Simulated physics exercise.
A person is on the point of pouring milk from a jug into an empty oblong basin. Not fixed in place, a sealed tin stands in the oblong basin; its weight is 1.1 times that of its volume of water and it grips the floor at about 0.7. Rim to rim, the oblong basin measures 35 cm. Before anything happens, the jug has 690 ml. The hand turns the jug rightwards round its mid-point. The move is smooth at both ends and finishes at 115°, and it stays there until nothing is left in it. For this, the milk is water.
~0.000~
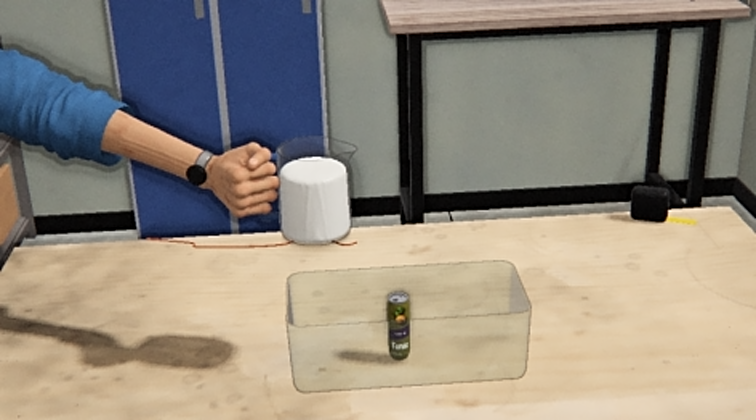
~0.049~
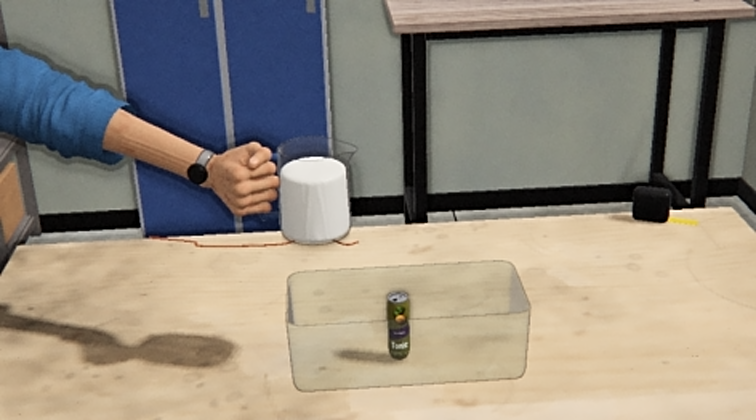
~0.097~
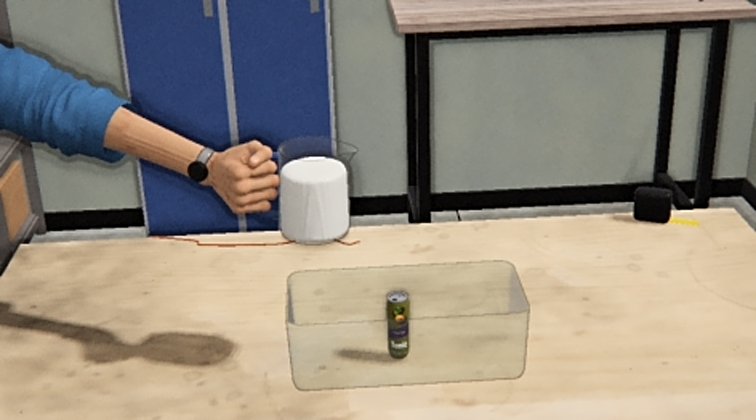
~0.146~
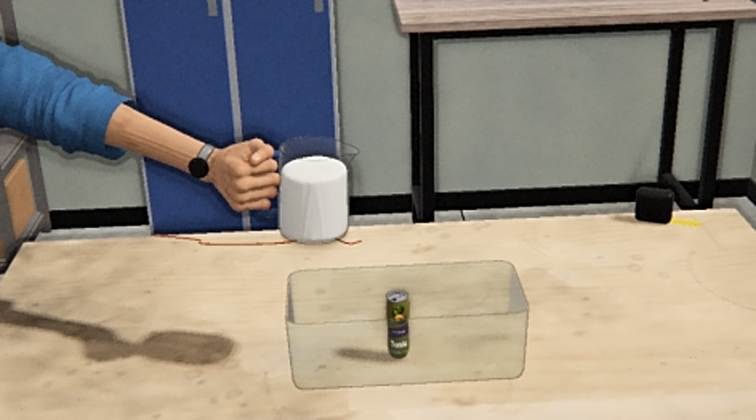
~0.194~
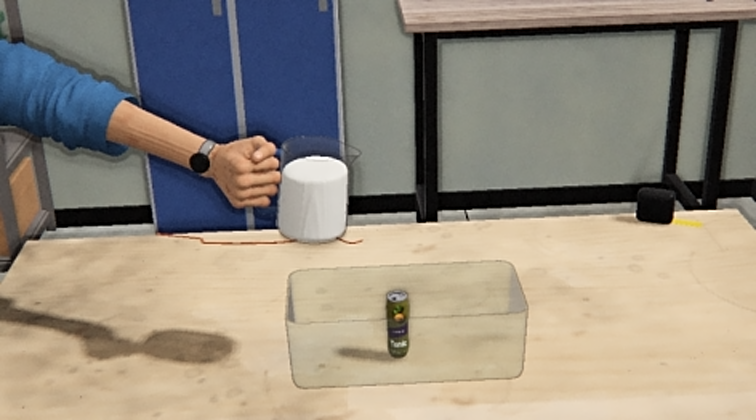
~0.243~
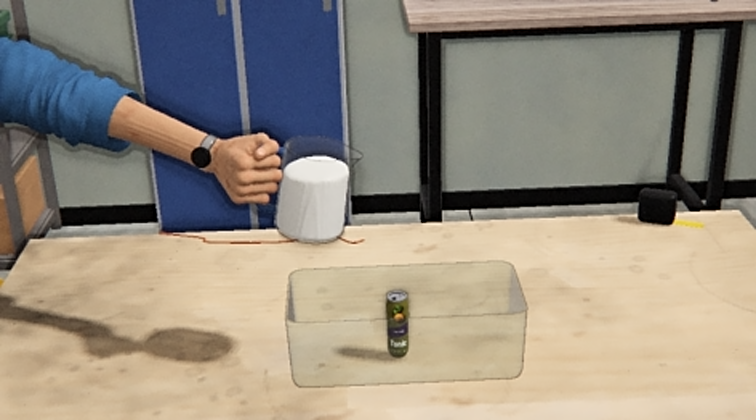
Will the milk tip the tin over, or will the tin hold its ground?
It is left standing.
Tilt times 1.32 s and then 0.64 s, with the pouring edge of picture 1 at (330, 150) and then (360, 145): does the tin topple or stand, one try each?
In the first try it comes down; in the second it remains standing.
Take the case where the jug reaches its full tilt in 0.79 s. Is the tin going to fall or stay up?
The tin stays on its base.
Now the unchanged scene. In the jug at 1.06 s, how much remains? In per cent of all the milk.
Close to 32 percent of the total.
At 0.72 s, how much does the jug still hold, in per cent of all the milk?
90 %.
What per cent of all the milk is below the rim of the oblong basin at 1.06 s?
That comes to about 42 percent.
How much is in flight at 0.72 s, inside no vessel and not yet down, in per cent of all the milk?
At that moment, about 10 percent.
After 0.72 s the tilt is 65° and 90 per cent is still to pour; the tin stands where it began.
After 1.06 s the tilt is 105° and 32 per cent is still to pour; the tin stands where it began.
After 1.43 s the tilt is 115° and 1 per cent is still to pour; the tin stands where it began.
After 1.82 s the tilt is 115° and 0 per cent is still to pour; the tin stands where it began.
In the end the tin stands where it began.
